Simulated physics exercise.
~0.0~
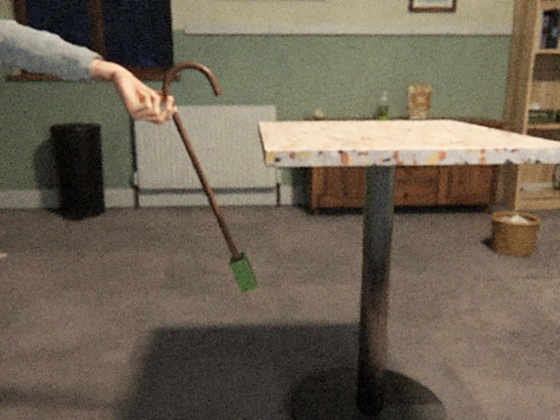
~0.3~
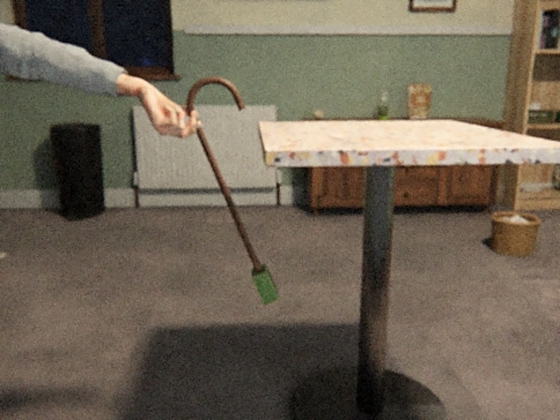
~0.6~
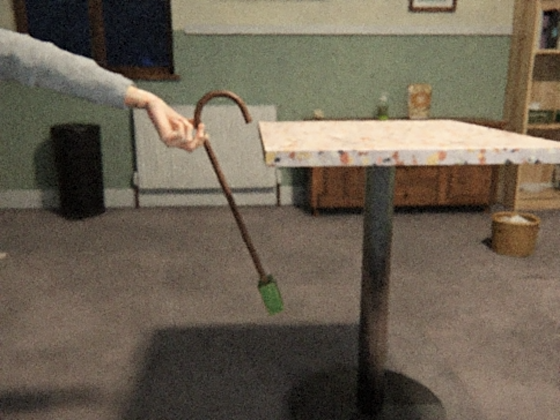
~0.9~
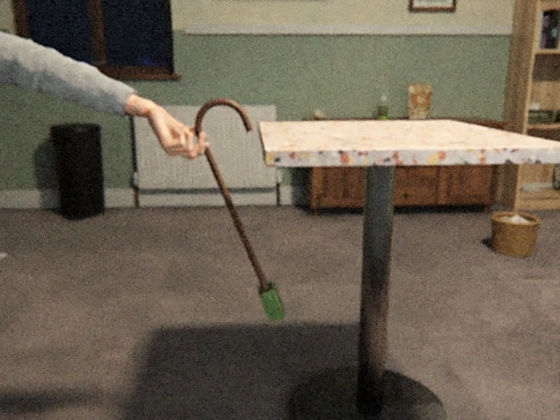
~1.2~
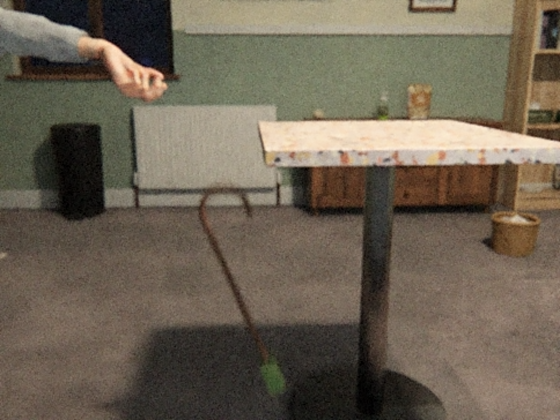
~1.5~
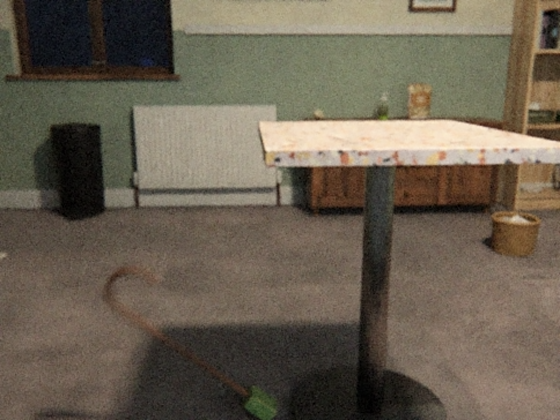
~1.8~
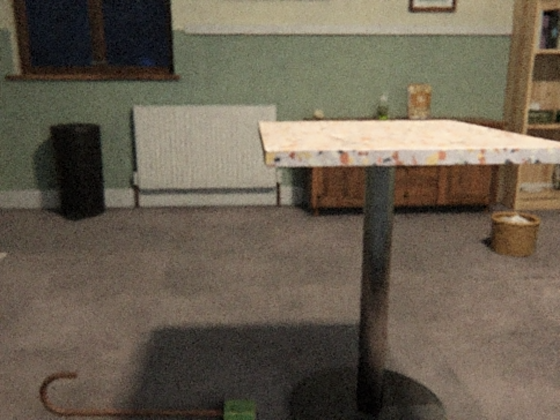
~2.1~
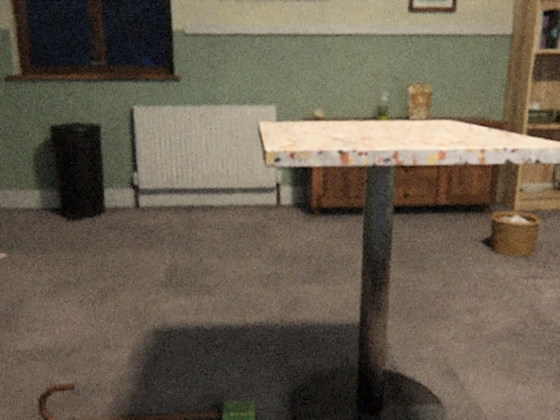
At first, a hand reaching in from the left holds a brown cane-like stick with a curved crook and a green brush at its lower end, beside a speckled-top table on a dark pedestal. The hand moves it right and slightly down, bringing the crook close to the table's left edge. It then lets go and draws back, and the stick drops straight down without catching on the tabletop. Near the floor it tips over, the crook swinging down to the left. It ends lying flat on the carpet, while the table stays put.
